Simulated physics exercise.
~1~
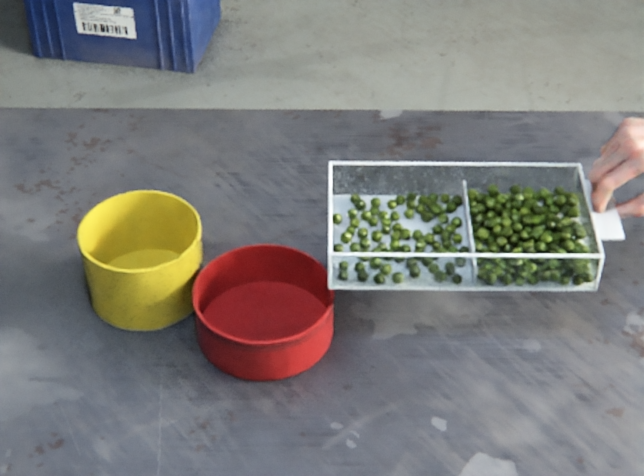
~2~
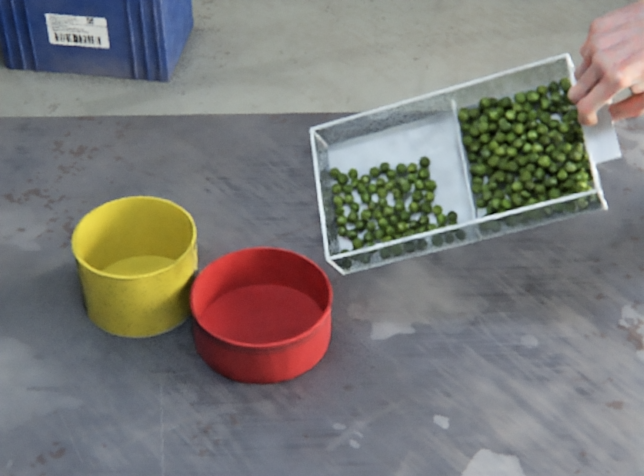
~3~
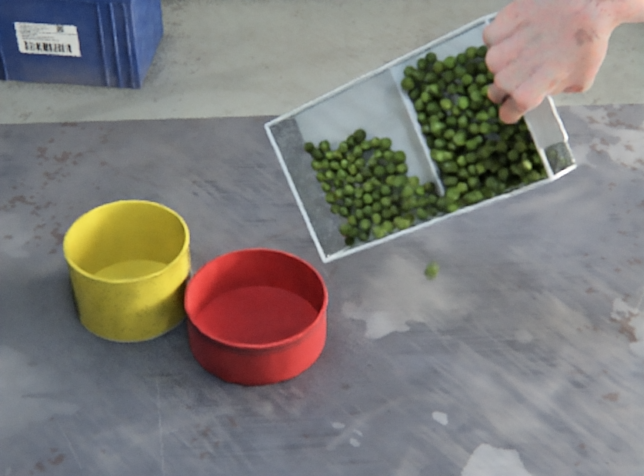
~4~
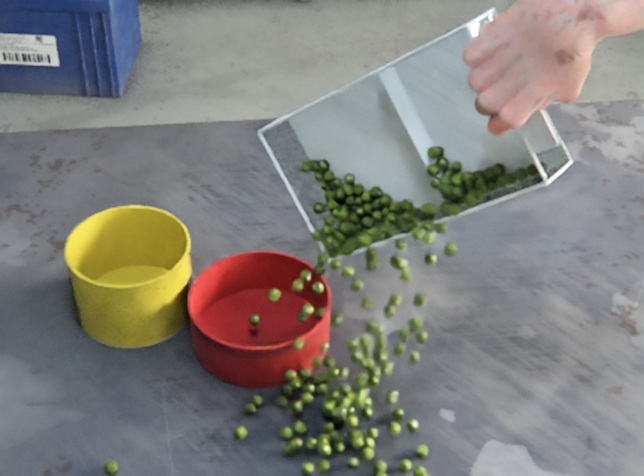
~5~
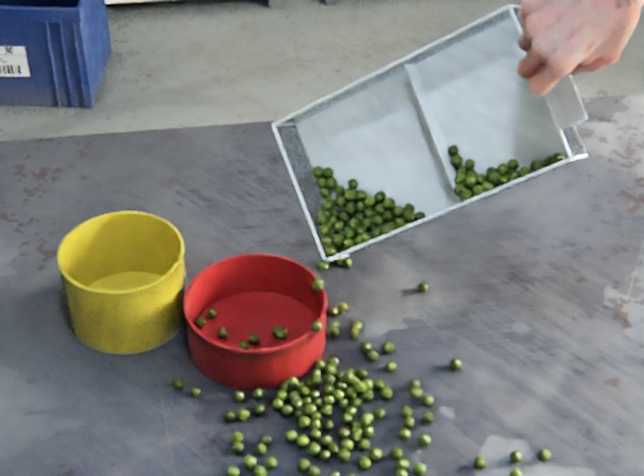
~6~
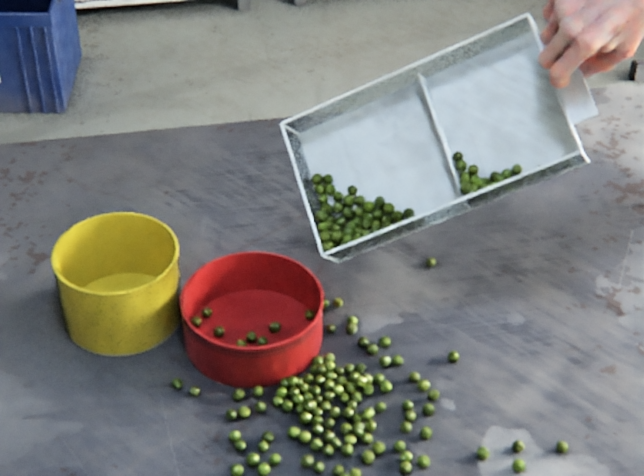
The clip opens on a grey tabletop with a yellow pot and a red pot at the left, while a hand at the right holds a clear, divided tray of small green olives. The hand raises the tray and tips it toward the viewer, and the olives gather along its lower side. As it tilts more steeply, one olive drops, then a stream pours over the edge. Most miss the pots and scatter across the table, though a few land in the red one. The hand then tilts the tray partway back, leaving some olives inside and the yellow pot empty.
